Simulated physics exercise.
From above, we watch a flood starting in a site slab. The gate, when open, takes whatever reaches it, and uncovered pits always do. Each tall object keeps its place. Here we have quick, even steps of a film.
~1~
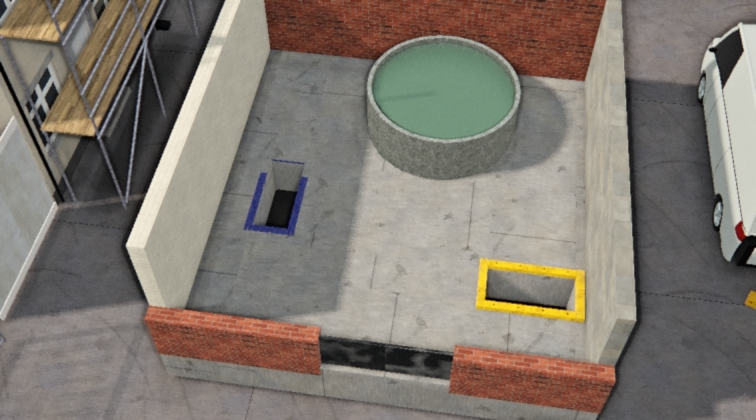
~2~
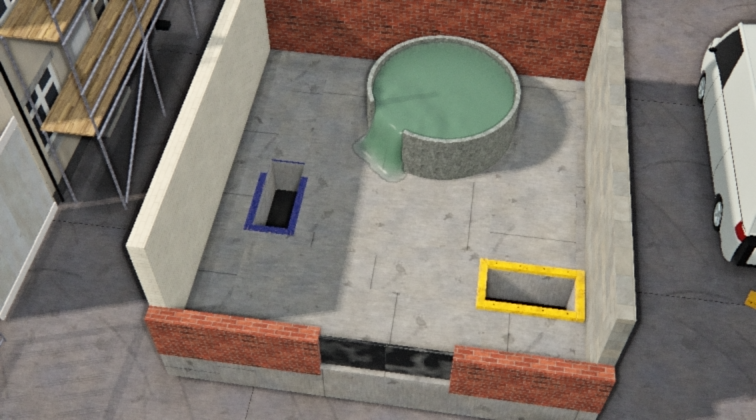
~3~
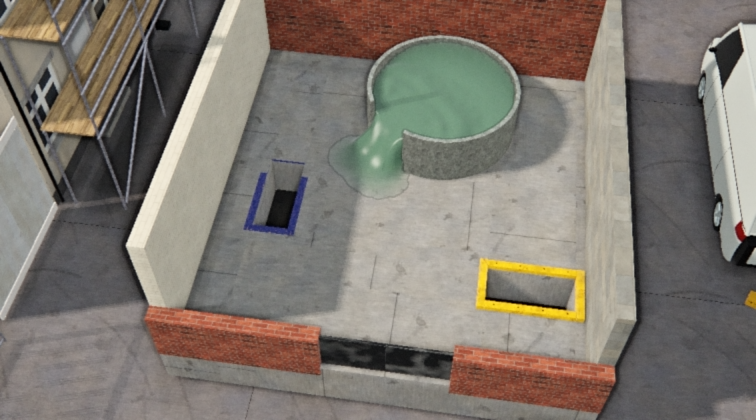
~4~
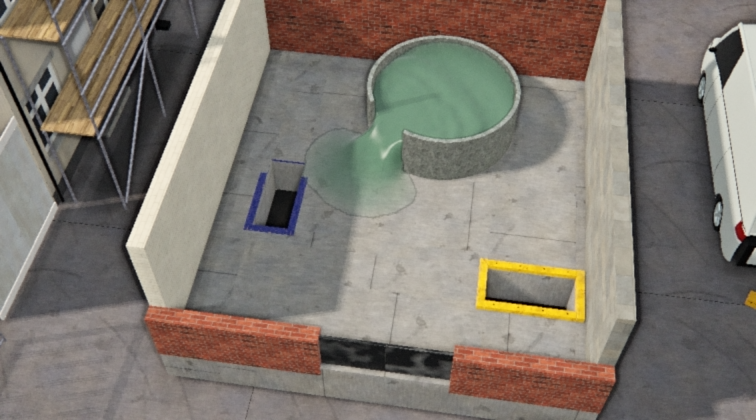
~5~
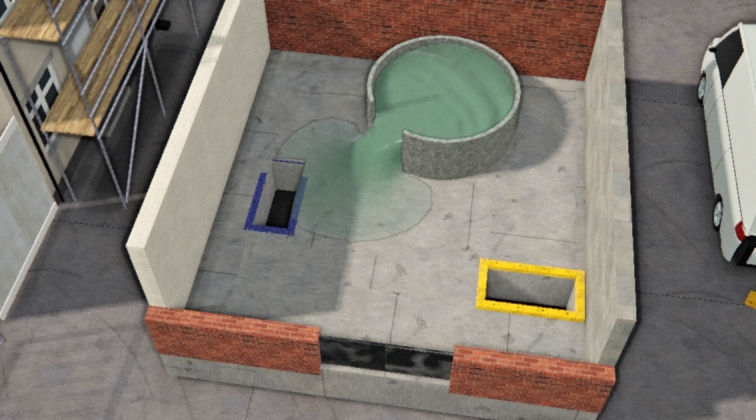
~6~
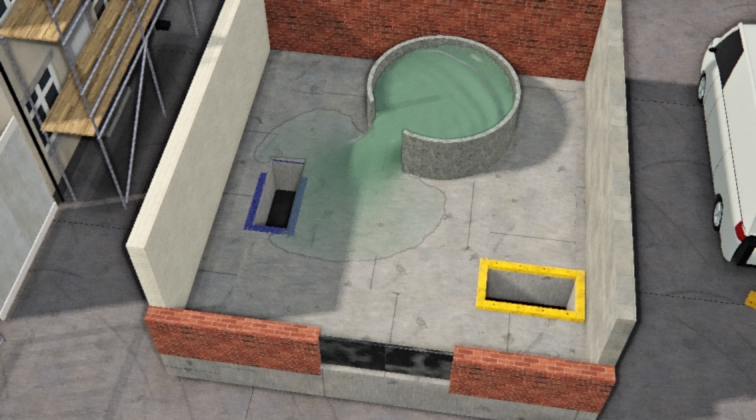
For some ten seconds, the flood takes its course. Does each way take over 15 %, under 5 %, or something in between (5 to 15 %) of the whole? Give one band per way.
Outcome: The gate is going to fail to get to five per cent, the blue pit is going to fail to stay at fifteen per cent or less, the yellow pit is going to fail to get to five per cent.
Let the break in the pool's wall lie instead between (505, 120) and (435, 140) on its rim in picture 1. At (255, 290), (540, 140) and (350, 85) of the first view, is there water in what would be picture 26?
Well, the first is hit by the spill, the next hit by the spill, the last missed by the spill.
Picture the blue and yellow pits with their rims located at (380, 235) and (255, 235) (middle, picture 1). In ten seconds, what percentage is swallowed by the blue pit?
The blue pit takes 12 per cent.
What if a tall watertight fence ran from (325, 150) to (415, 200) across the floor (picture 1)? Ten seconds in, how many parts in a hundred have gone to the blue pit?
Share for the blue pit - 10 percent.
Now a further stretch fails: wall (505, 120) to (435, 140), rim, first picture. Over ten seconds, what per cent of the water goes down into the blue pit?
Per cent: Blue 6.
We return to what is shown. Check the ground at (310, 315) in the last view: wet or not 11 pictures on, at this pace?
Submerged.
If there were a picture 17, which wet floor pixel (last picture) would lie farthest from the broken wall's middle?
The wet point farthest out is around (177, 334).
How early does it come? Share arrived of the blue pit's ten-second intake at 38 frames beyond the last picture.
That share would be near 75 %.
A moment on, water covers 40 % of the floor; the gate 0 %, the blue pit 8 %, the yellow pit 0 %.
Next, water covers 45 % of the floor; the gate 0 %, the blue pit 15 %, the yellow pit 0 %.
Then, water covers 55 % of the floor; the gate 0 %, the blue pit 23 %, the yellow pit 0 %.
Later, water covers 70 % of the floor; the gate 0 %, the blue pit 37 %, the yellow pit 0 %.
In the end, water covers 85 % of the floor; the gate 0 %, the blue pit 49 %, the yellow pit 1 %.
